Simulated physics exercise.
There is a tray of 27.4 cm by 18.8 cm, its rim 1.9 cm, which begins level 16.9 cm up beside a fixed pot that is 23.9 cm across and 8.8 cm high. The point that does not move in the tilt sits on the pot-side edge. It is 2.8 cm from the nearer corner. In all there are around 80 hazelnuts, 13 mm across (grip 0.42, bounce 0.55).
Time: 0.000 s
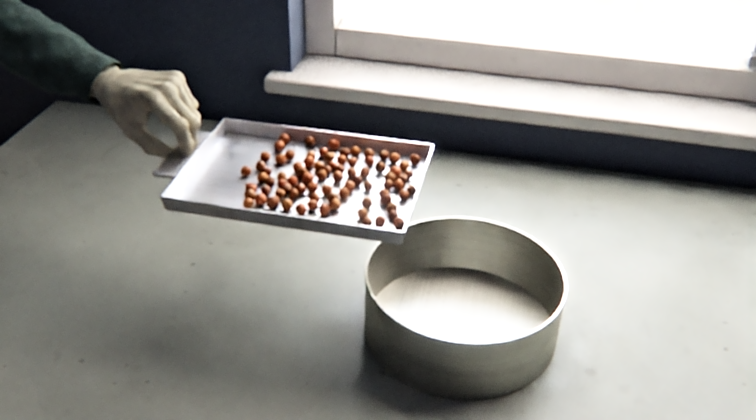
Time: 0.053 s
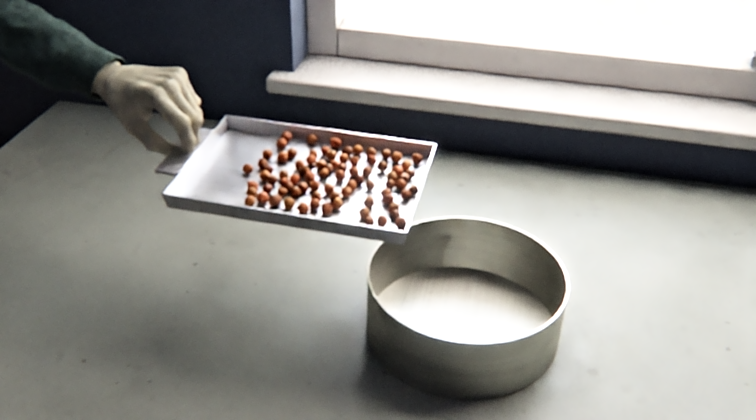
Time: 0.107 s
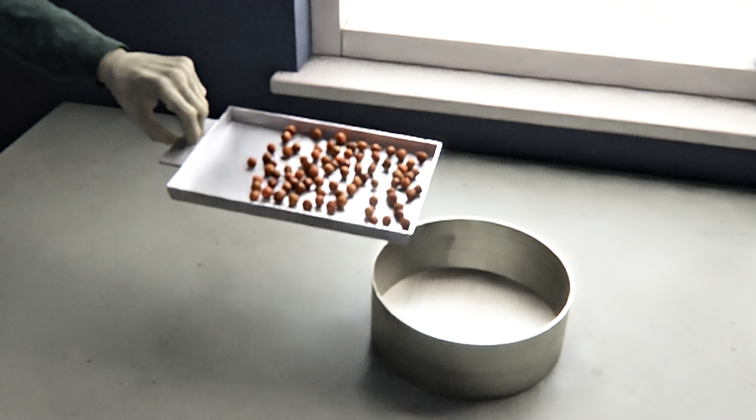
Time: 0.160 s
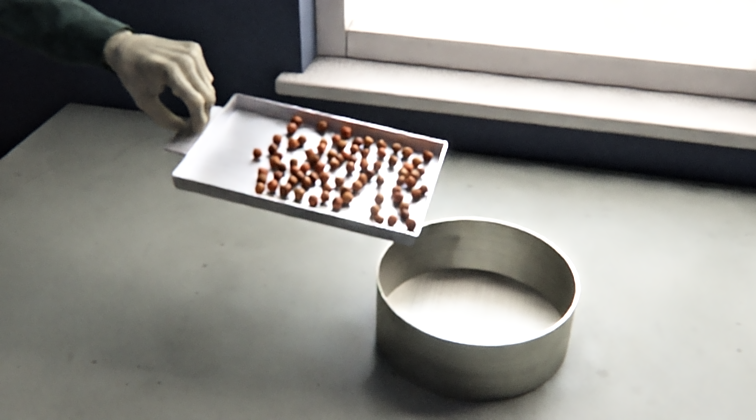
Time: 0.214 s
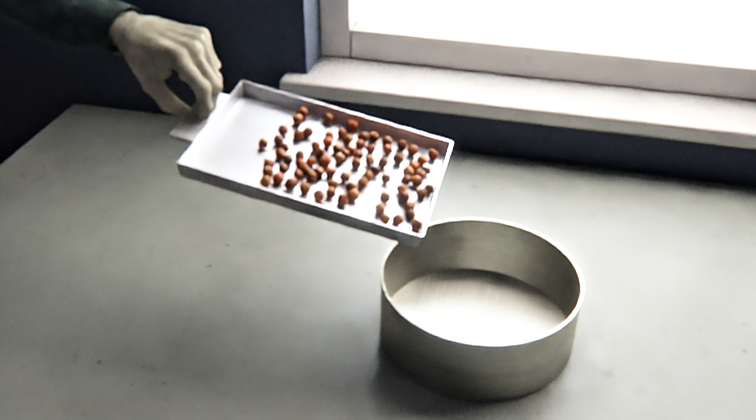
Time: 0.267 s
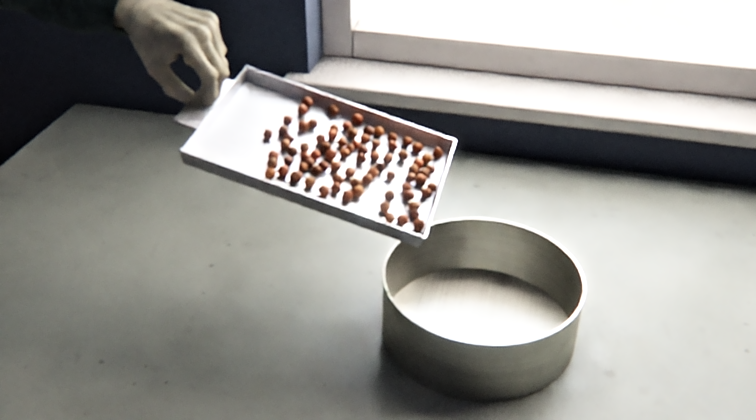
The clip shows a hand holding a white tray of small reddish-brown balls beside a round metal pot on a grey table, then raising the handle end so that the tray slants gradually down toward the right.
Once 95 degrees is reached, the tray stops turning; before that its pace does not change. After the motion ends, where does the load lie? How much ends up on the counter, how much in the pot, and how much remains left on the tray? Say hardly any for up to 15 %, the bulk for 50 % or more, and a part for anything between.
By place: Counter hardly any, pot the bulk, tray hardly any.
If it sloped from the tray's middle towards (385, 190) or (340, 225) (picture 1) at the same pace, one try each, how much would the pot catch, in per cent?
First try: Around 85 percent; second try: Around 55 percent.
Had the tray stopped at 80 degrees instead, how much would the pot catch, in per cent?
Share in the pot: Around 5 %.
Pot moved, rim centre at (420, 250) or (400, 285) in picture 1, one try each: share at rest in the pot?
The shares would be near 80 and 90 per cent respectively.
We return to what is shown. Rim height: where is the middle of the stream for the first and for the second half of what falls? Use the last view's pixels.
Roughly (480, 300) to start, and after that (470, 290).
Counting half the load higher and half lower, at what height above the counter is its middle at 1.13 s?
Some 22 cm.
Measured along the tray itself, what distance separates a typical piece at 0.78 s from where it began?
Displacement on the tray: Roughly 7 cm.
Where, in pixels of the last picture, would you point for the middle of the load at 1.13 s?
Roughly (437, 174).
Then, at 0.78 s, tilt 53 degrees; the tray holds 100 %, the pot 0 %.
After 1.13 s, tilt 79 degrees; the tray holds 100 %, the pot 0 %.
After 1.56 s, tilt 95 degrees; the tray holds 15 %, the pot 65 %.
By 2.5 s all is still; counter 0 %, pot 100 %, tray 0 %.
